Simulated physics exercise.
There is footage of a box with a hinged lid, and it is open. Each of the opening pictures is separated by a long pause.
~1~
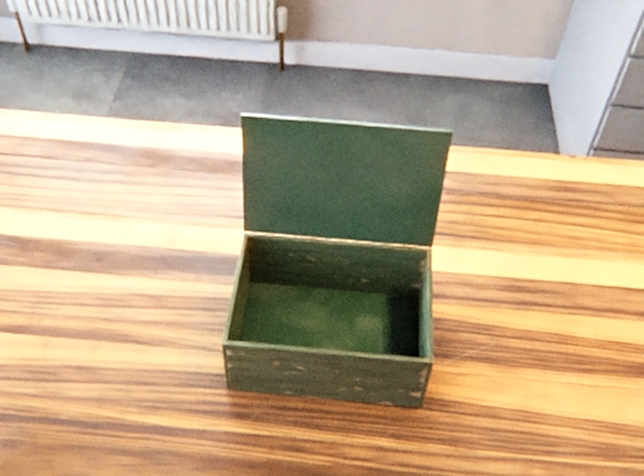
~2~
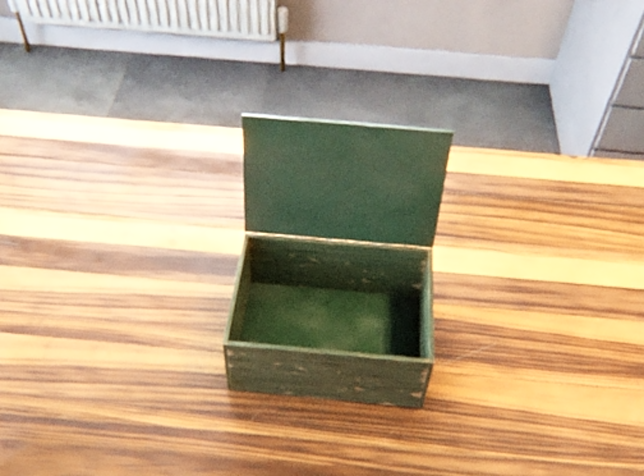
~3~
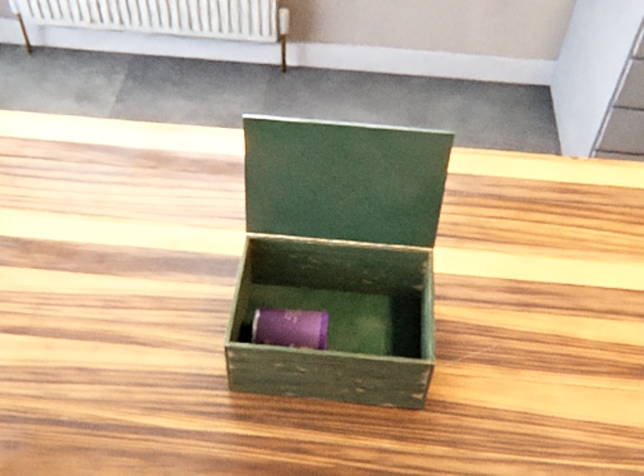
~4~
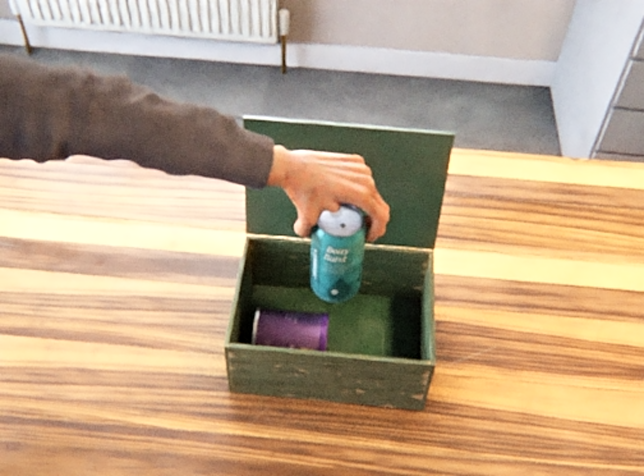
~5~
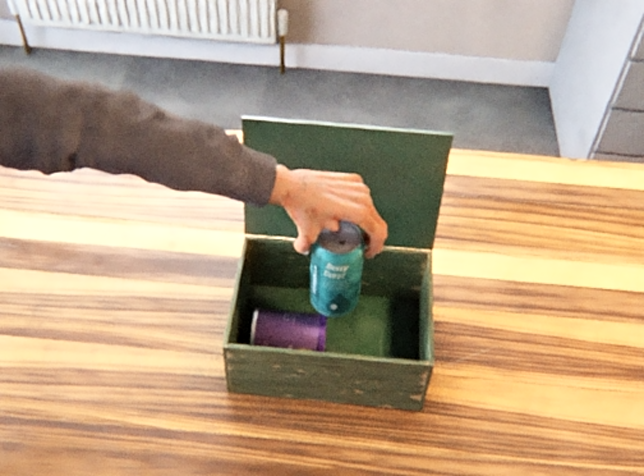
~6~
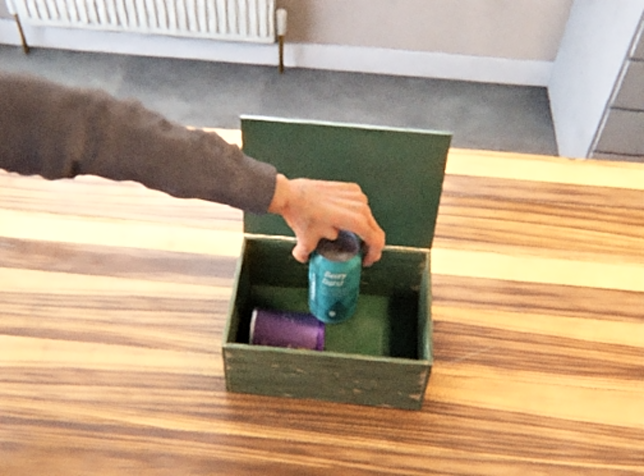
A hand reached in from the left and lowered a turquoise can into an open green box, where a purple tin had appeared lying on its side after the box had first been empty.
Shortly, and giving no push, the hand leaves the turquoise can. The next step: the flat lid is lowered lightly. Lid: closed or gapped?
Settles down.
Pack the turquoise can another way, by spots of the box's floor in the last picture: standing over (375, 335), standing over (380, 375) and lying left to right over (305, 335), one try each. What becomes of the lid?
Try 1: Lid not shut; try 2: Lid not shut; try 3: Lid shut.
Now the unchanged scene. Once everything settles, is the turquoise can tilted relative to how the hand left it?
Looking at the last picture, the turquoise can sits at an angle.
Then, 0.40 s past the last view, turquoise can rocked 66° from its first pose near (367, 304); purple tin displaced a little.
Then, 1.30 s past the last view, lid 81° above the rim; turquoise can on its side near (362, 318); purple tin displaced a little.
Then, 1.70 s past the last view, lid 45° above the rim; turquoise can on its side near (362, 318); purple tin displaced a little.
Then, 1.90 s past the last view, lid 18° above the rim; turquoise can on its side near (363, 318); purple tin displaced a little.
Finally, lid shut; down or leaning hard in the box, turquoise can; purple tin still in place. Final places as the last picture's camera would see them, turquoise can near (362, 318).
